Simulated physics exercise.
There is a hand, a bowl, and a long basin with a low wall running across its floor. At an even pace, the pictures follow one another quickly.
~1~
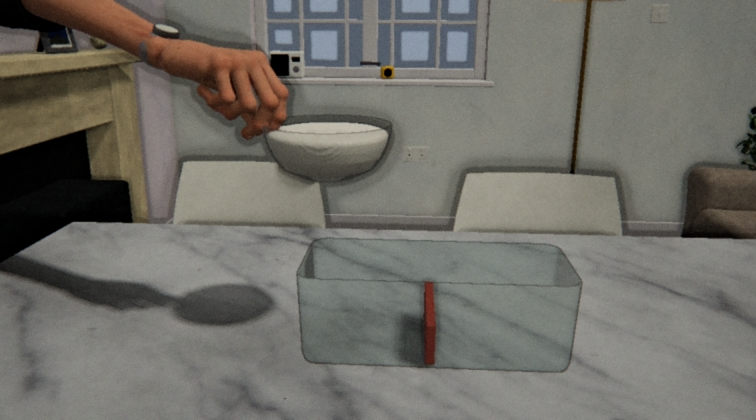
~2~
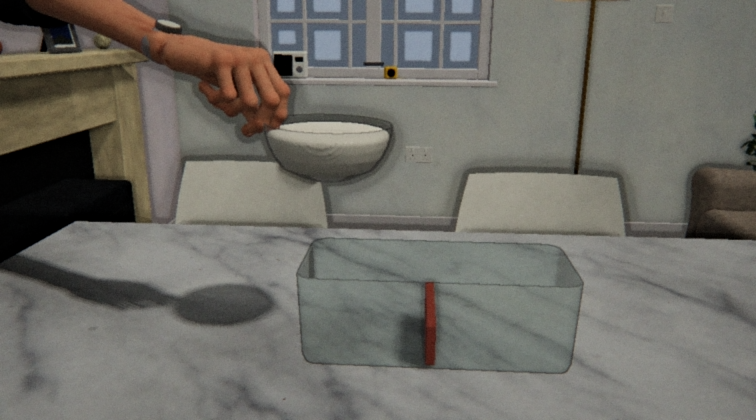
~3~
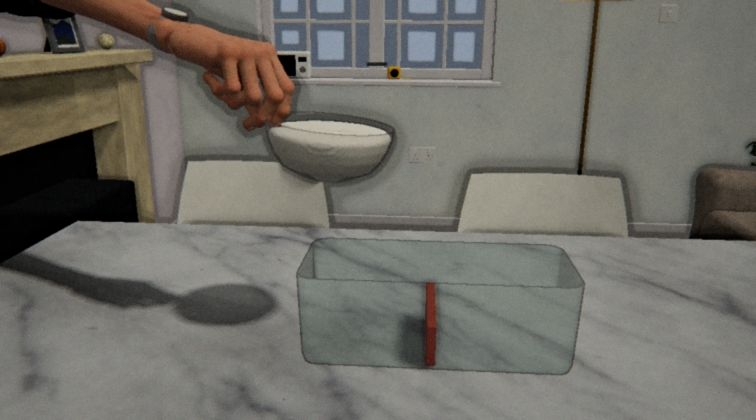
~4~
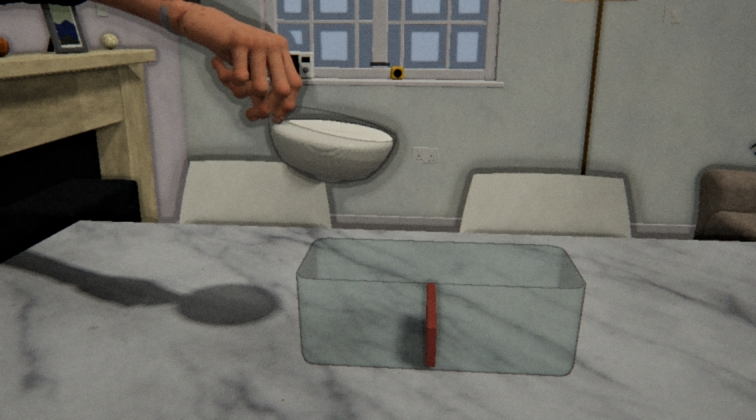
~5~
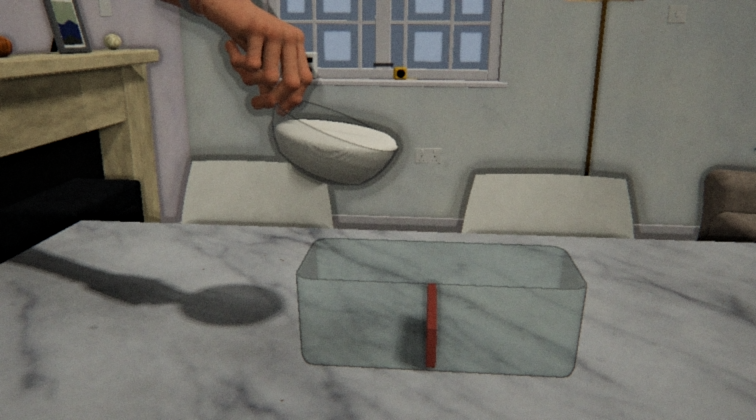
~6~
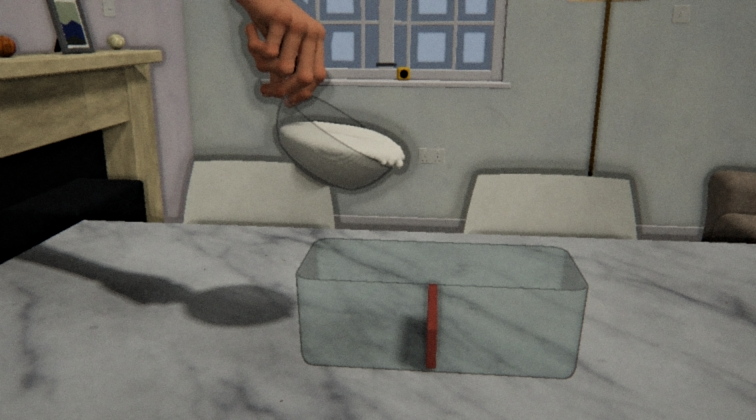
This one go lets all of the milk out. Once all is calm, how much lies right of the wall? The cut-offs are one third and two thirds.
It falls between the two cut-offs.
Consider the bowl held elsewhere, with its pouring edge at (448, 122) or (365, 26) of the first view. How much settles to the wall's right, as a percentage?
In order, some 85 and 40 percent.
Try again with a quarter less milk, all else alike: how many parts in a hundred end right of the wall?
35 in a hundred.
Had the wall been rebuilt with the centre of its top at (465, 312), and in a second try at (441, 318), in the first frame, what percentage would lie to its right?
About 10 % and 40 %.
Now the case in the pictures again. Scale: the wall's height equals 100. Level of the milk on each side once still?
Left: About 30; right: About 30.
A moment on, the bowl is tipped on its side and 10 per cent is still to pour, 14 is left of the wall and 33 right of it.
Next, the bowl is tipped on its side and 0 per cent is still to pour, 47 is left of the wall and 45 right of it.
Then the bowl is tipped on its side and 0 per cent is still to pour, 49 is left of the wall and 46 right of it.
Later the bowl is tipped on its side and 0 per cent is still to pour, 50 is left of the wall and 47 right of it.
Finally, 50 per cent lies left of the wall, 47 right of it and 3 outside.
